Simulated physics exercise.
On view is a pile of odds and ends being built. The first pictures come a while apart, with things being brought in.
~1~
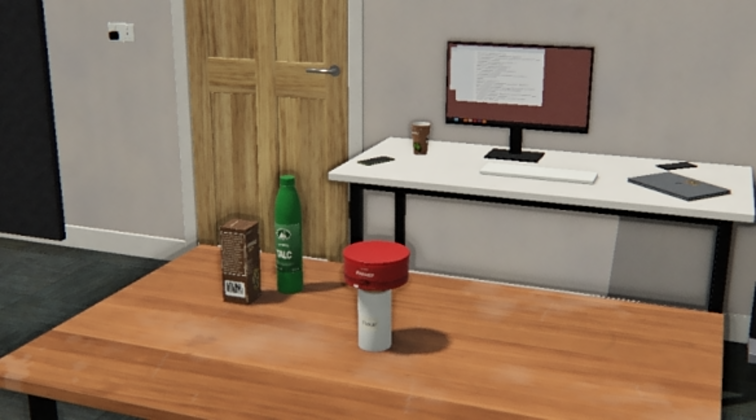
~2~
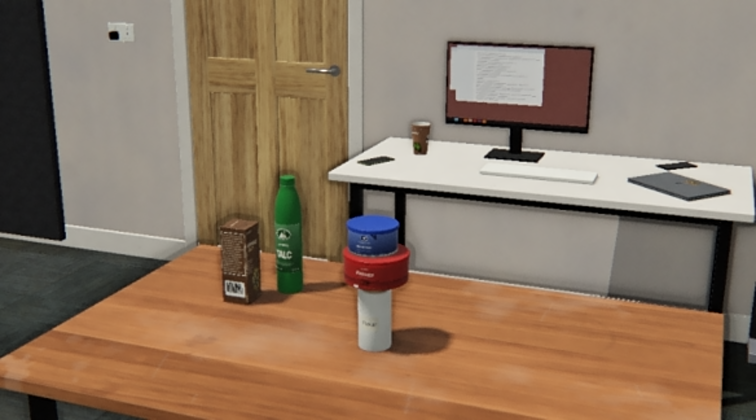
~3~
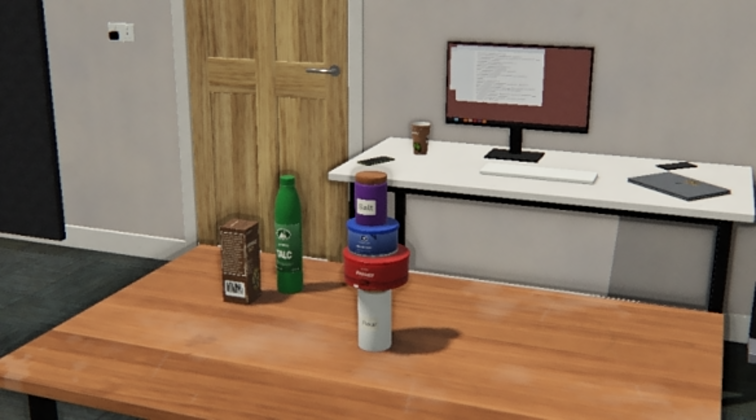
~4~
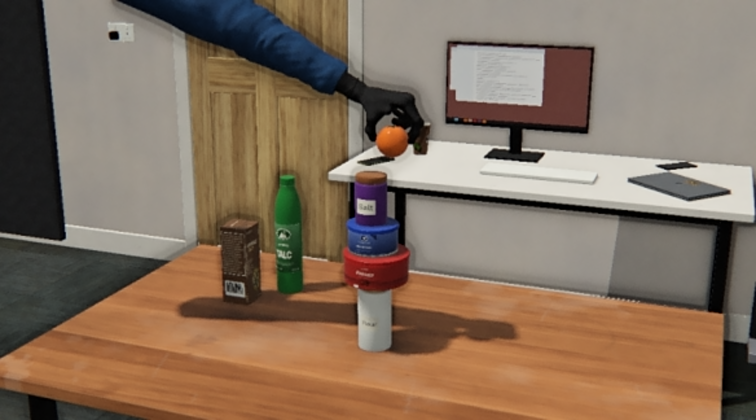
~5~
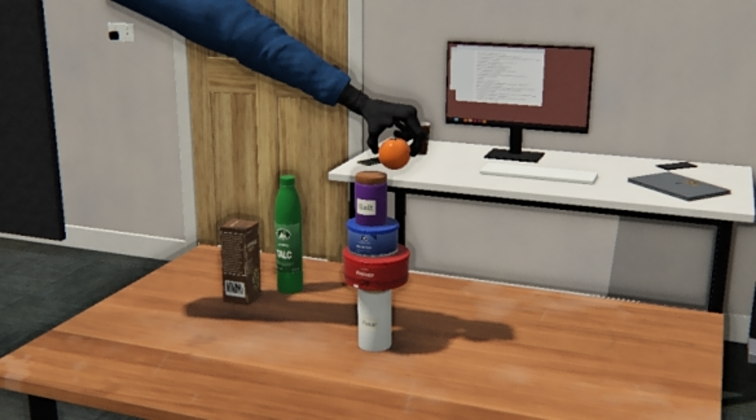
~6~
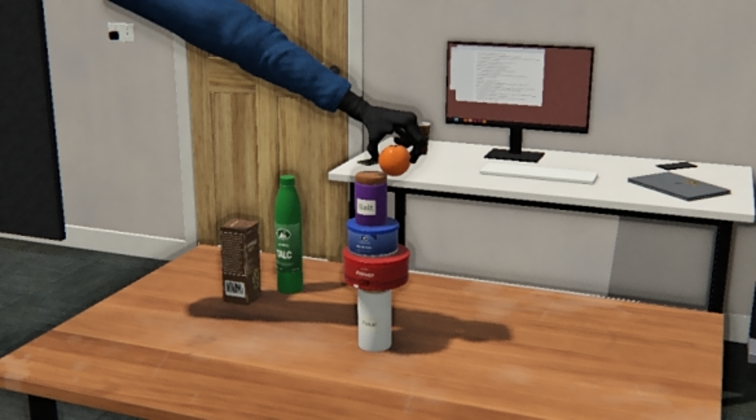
Blue tub and purple jar appearing in turn on a red-topped stack, then a gloved hand lowering an orange tomato above it.
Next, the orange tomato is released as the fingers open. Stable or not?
Not stable, it falls.
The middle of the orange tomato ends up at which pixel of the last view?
Look near (497, 345) in the final picture.
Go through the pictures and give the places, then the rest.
The last thing is not in view yet; white jar (375, 313), in the first frame.
The last thing is not in view yet; blue tub (373, 236), in the second frame.
The last thing is not in view yet; brown carton (241, 262), in the third frame.
Coming down; orange tomato (393, 142); white jar (375, 313), in the fourth frame.
Coming down; orange tomato (395, 154); blue tub (373, 236), in the fifth frame.
In place under the hand; orange tomato (395, 160); brown carton (241, 262), in the sixth frame.
Then, 0.40 s on from there, orange tomato now fallen.
Then, 0.50 s on from there, things are still on the move.
In the end, fallen, orange tomato; the other 6 unmoved. At the end, from the last picture's camera, orange tomato near (497, 345). The pile comes apart.
